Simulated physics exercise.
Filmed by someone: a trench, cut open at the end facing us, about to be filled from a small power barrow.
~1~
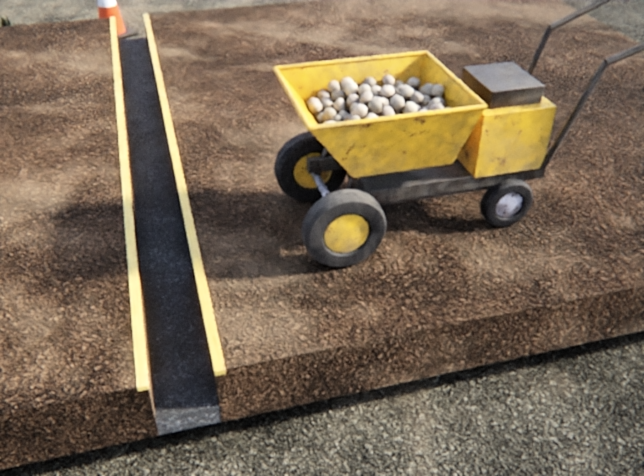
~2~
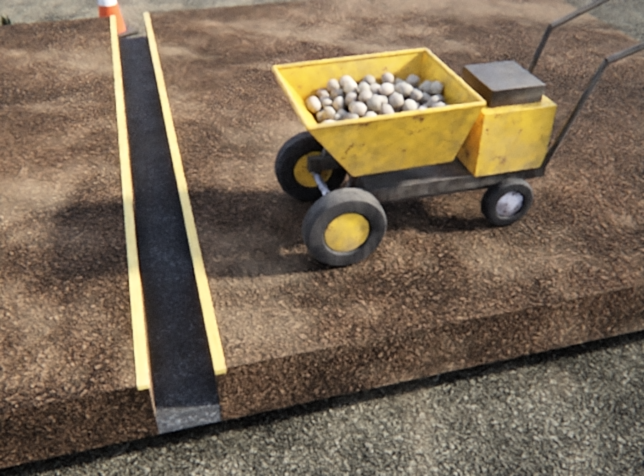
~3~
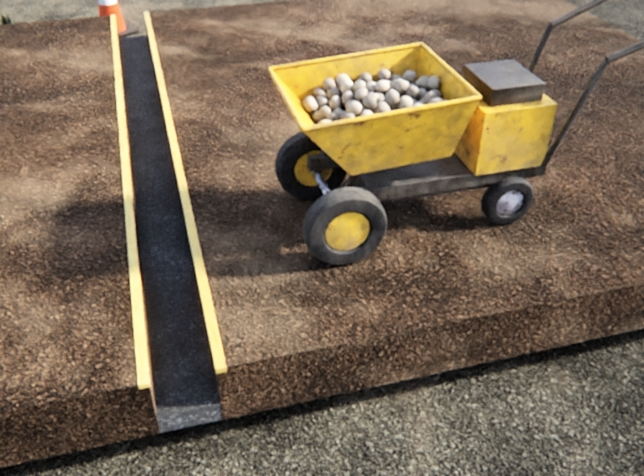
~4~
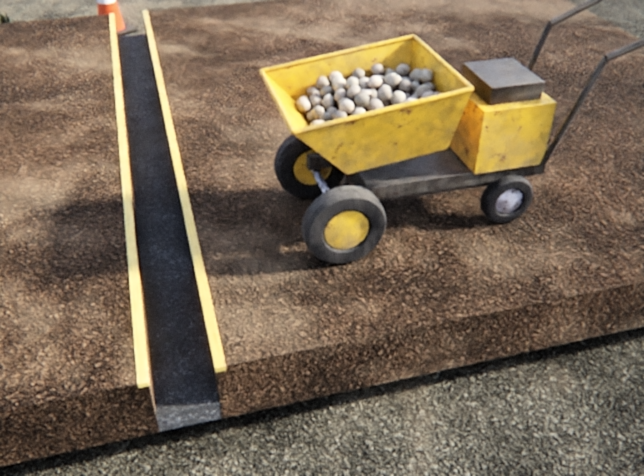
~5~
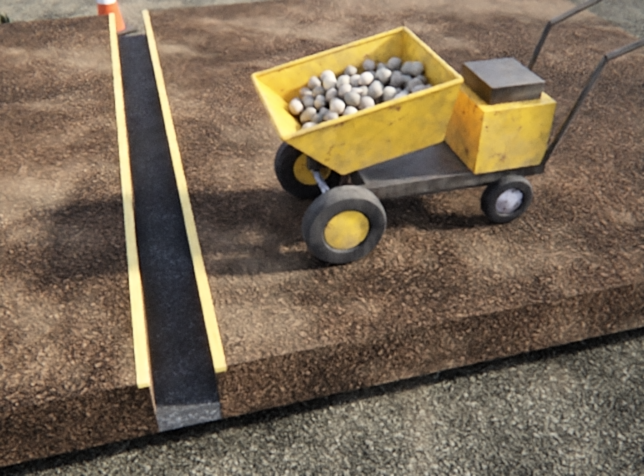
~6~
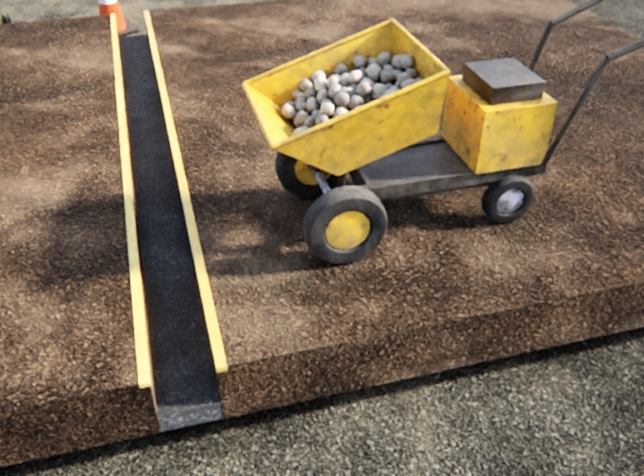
The yellow skip of a small power barrow, heaped with rounded pebbles, sits level at first, to the right of a narrow, dark trench edged in yellow. It then tilts gradually forward to the left, its lip dipping and its rear rising away from the yellow box, while the wheels stay put and the pebbles remain inside.
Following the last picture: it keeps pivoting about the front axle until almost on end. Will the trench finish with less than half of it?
No, more than half.
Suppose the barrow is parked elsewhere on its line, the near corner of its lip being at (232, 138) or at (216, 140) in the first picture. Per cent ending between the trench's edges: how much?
20 and 10 in a hundred, in that order.
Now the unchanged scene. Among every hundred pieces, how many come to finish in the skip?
0 in a hundred, roughly.
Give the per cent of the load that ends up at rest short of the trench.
Around 5 %.
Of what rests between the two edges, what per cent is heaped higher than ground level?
Roughly 10 %.
Shortly afterwards, skip tipped steeply; the whole lot in the skip.
Next, skip tipped steeply; the bulk in the skip; only a few short of the trench; a little in or heaped over the trench; only a few falling.
Some moments later, skip tipped right over; a little in the skip; a little short of the trench; the bulk in or heaped over the trench; only a few beyond it.
In the end, skip tipped right over; a little short of the trench; all but a few in or heaped over the trench; only a few beyond it.
